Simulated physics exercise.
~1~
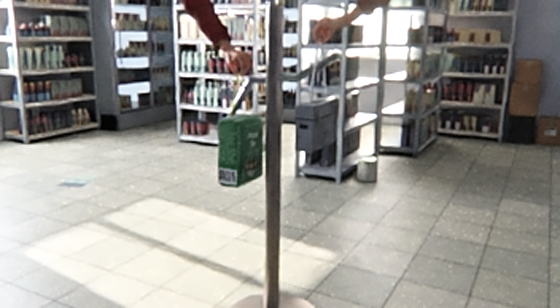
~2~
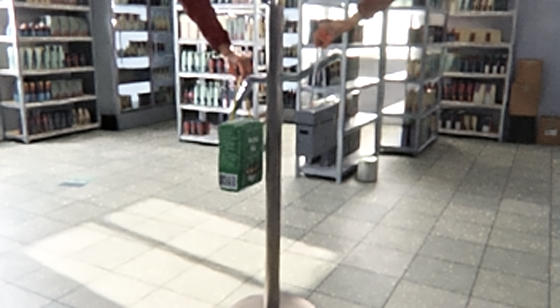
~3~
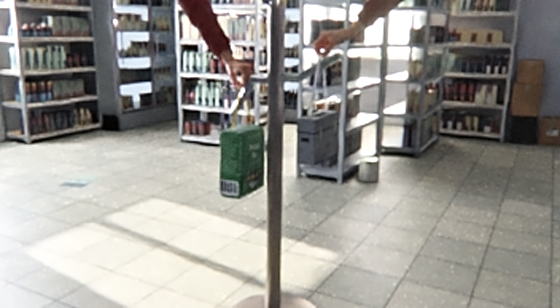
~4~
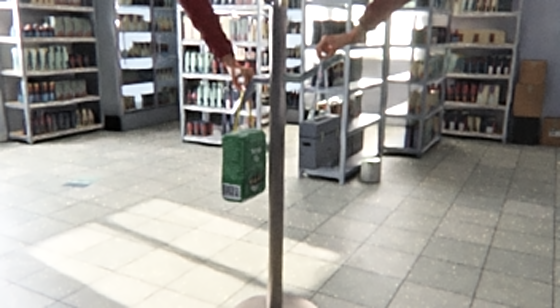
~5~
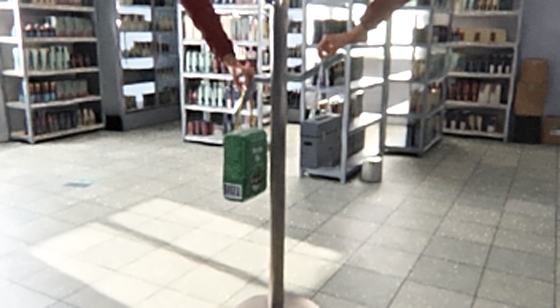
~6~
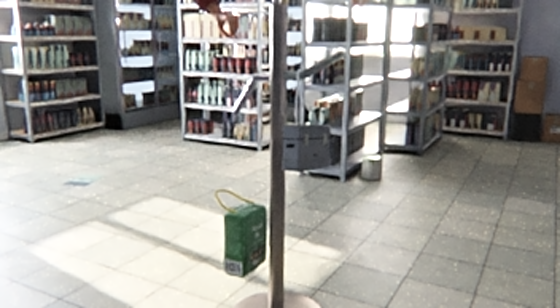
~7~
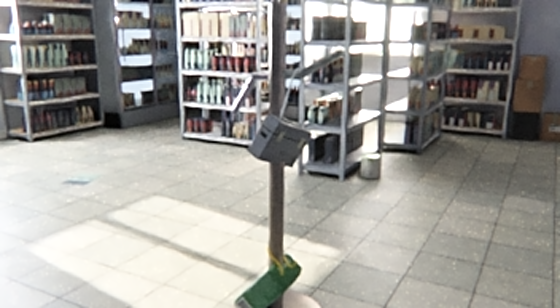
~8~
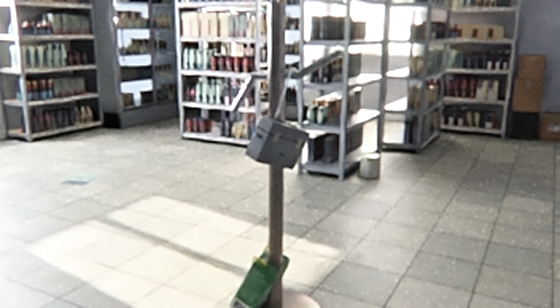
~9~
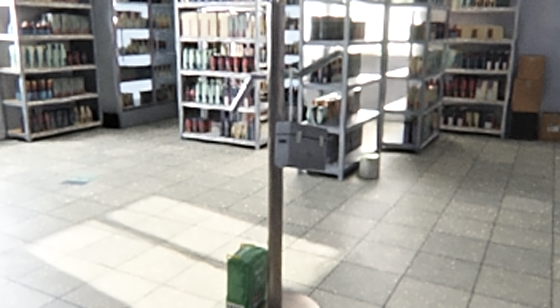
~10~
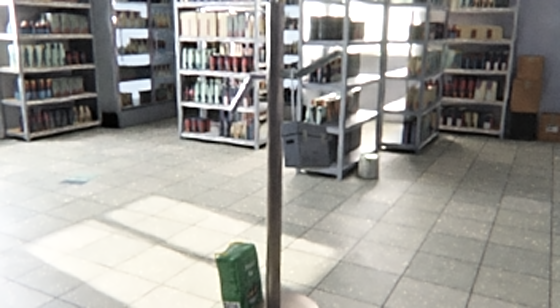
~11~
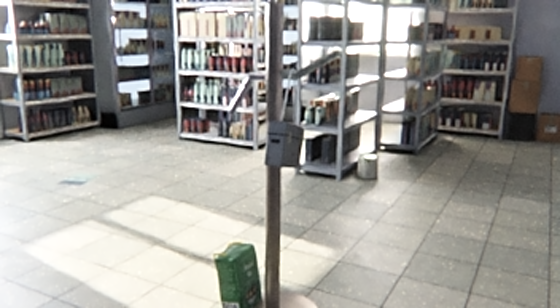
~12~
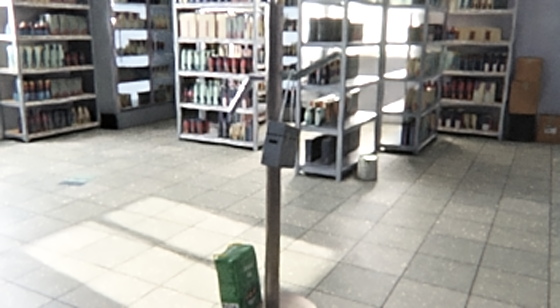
In a bright room lined with stocked shelves, two hands lowered a green sack and a grey case by their loops onto a post and let go; the sack dropped to the floor beside the base, while the case swung about and stayed hanging.
